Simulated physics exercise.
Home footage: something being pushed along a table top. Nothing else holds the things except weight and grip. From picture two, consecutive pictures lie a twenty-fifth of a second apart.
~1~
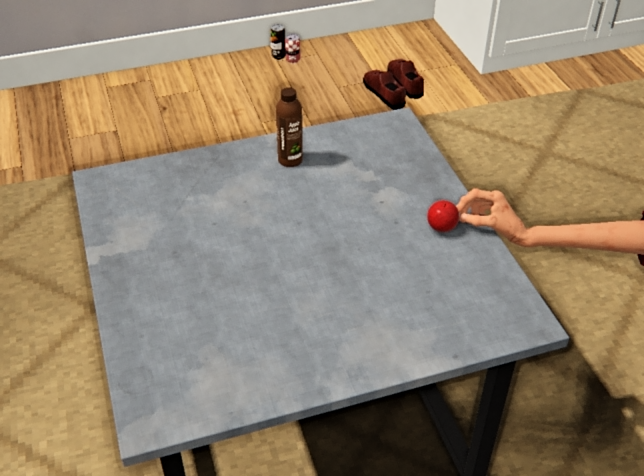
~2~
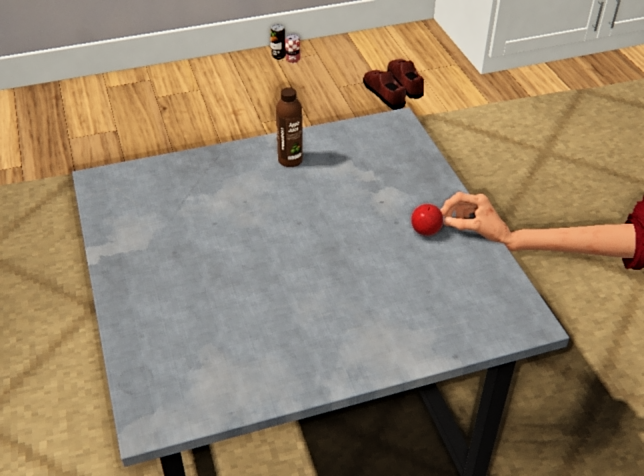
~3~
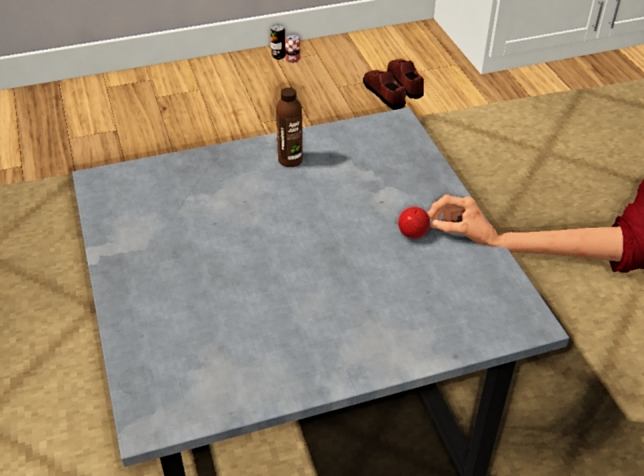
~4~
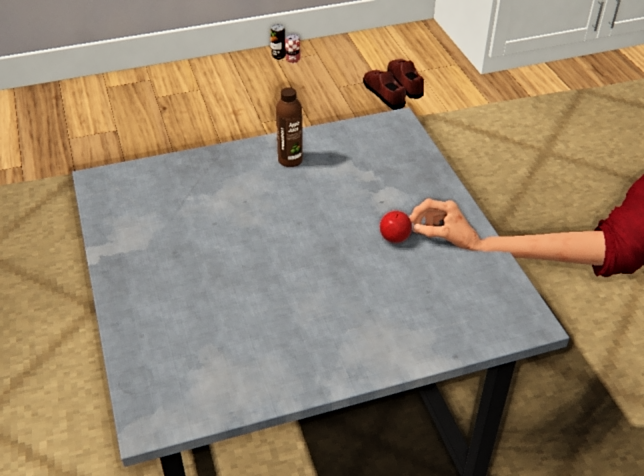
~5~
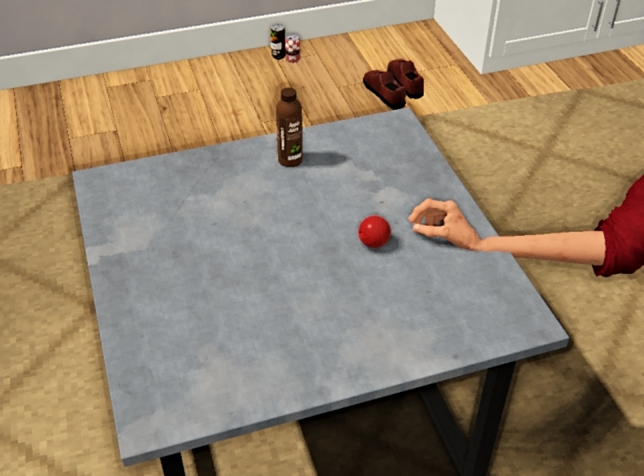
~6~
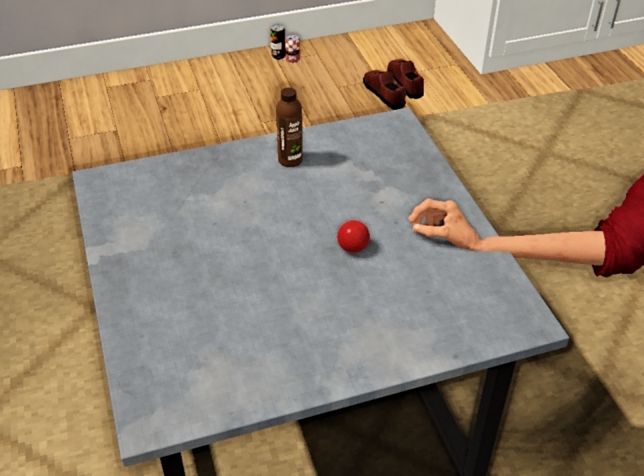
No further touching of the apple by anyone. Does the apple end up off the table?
The table loses it.
Then, 0.40 s later than the last frame, red apple moved well along near (148, 283).
Then, 0.80 s later than the last frame, red apple now off the table.
When it is over, off the table, red apple.
